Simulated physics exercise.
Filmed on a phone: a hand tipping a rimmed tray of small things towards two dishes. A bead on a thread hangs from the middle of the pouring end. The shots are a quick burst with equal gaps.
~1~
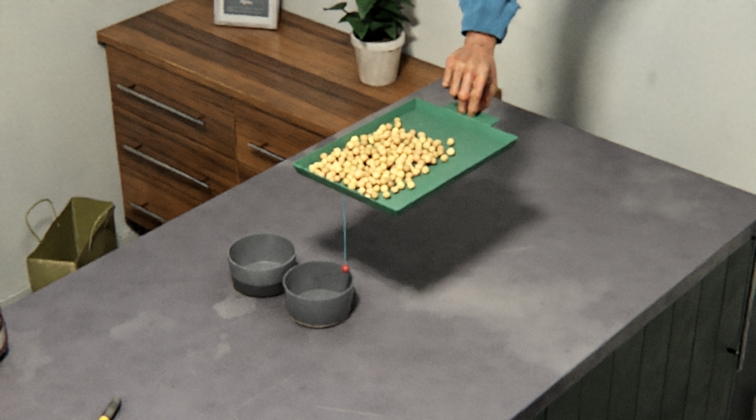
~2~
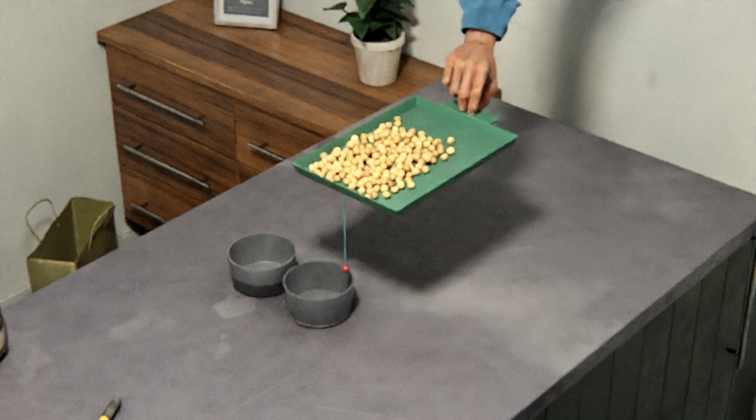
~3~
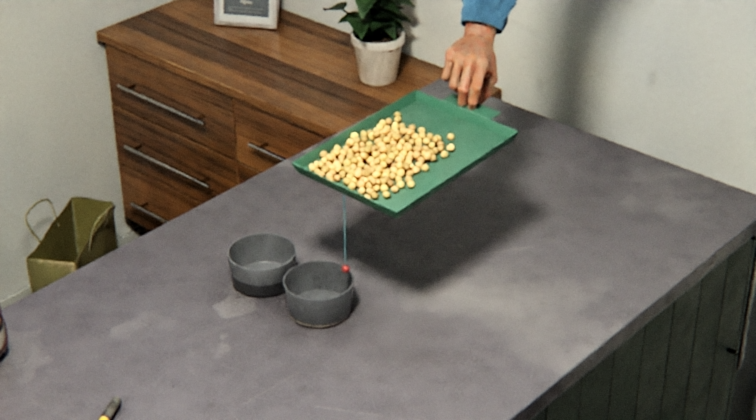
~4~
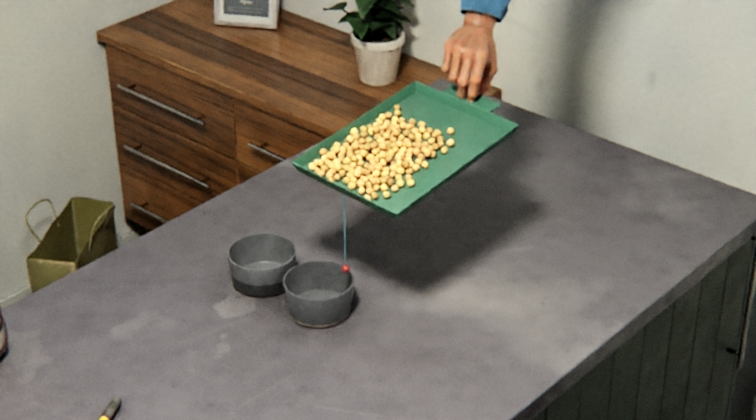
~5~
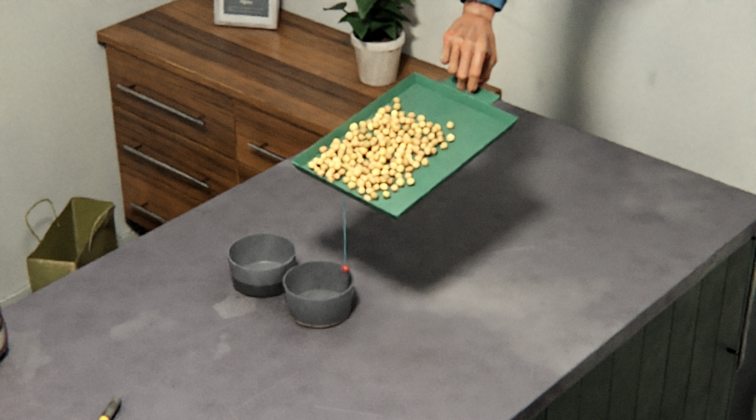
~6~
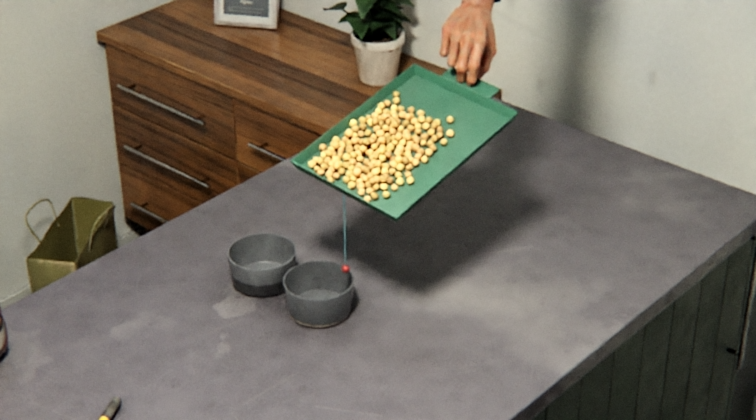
A grey countertop in a room with a wooden drawer cabinet behind it is seen from above at an angle, by a camera that stays still. A hand in a blue sleeve holds a green rimmed tray of pale yellow chickpeas above two dark grey dishes, with a red bead hanging on a thread from its near end. The hand slowly raises the handle end, tilting the tray slightly towards its lower right corner, while the chickpeas barely shift.
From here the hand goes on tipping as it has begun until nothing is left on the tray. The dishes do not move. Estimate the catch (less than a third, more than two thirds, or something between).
The two hold less than a third of the load.
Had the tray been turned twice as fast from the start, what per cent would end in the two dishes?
About 10 per cent.
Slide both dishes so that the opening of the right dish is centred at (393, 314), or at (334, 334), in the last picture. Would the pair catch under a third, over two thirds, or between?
At the first place more than two thirds, at the second less than a third.
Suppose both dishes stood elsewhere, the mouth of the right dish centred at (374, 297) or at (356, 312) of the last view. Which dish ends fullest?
At the first place the right dish, at the second the right-hand dish.
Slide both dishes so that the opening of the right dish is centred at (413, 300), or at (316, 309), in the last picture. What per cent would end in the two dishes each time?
In turn 30 and 30 in a hundred.
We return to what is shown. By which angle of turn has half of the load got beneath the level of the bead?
Roughly 100°.
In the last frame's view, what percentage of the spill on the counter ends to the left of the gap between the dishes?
Some 10 per cent.
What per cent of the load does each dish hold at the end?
Left dish: 0 %, right dish: 10 %.
Shortly afterwards, tray tipped steeply; all but a few on the tray; only a few outside both; only a few in the air.
Next, tray tipped right over; near two thirds on the tray; only a few in the right dish; a little outside both; near a quarter in the air.
Some moments later, tray tipped past a quarter turn; a little in the right dish; all but a few outside both.
In the end, tray tipped past a quarter turn; a little in the right dish; none at all in the left dish; all but a few outside both.
